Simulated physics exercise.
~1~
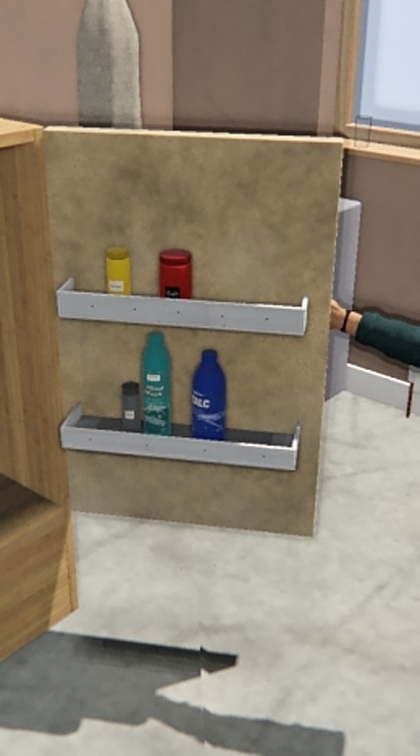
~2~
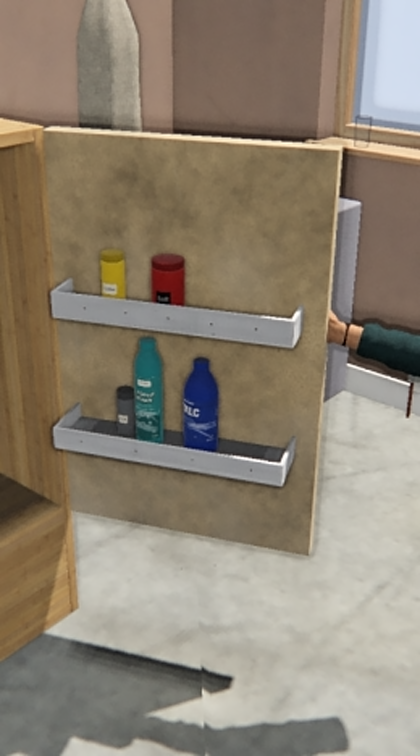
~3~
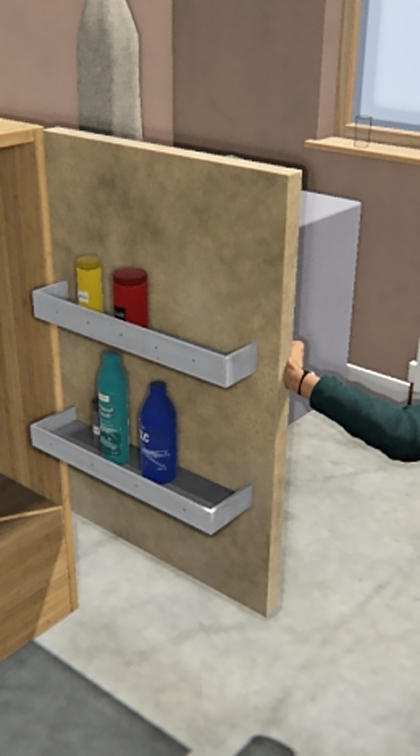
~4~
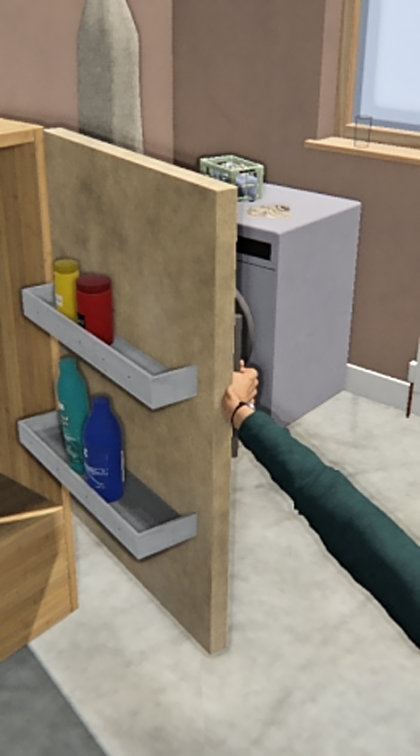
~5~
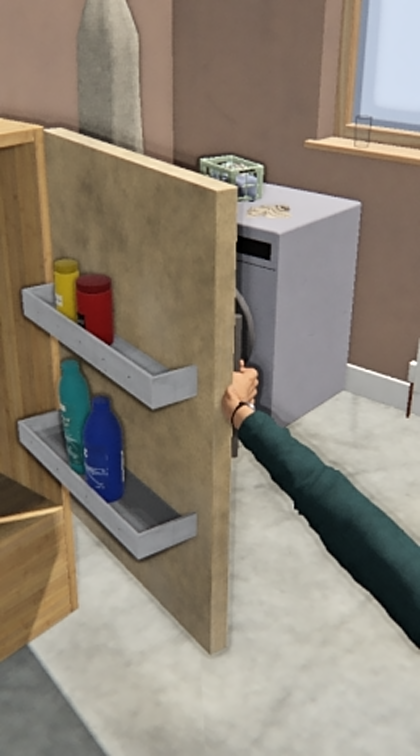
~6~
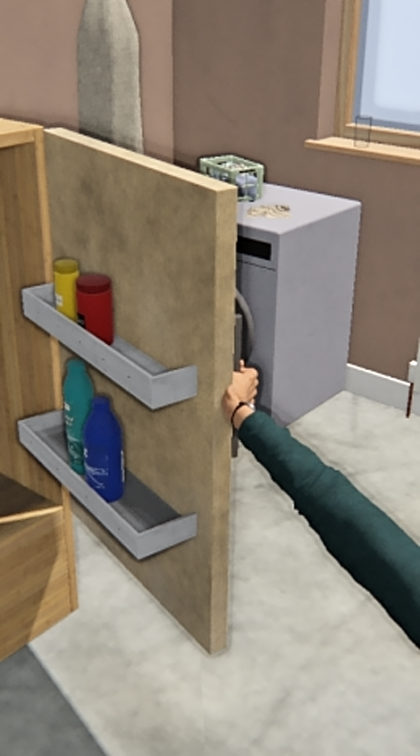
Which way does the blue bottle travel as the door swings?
The blue bottle moves to the left, carried along in the lower rack.
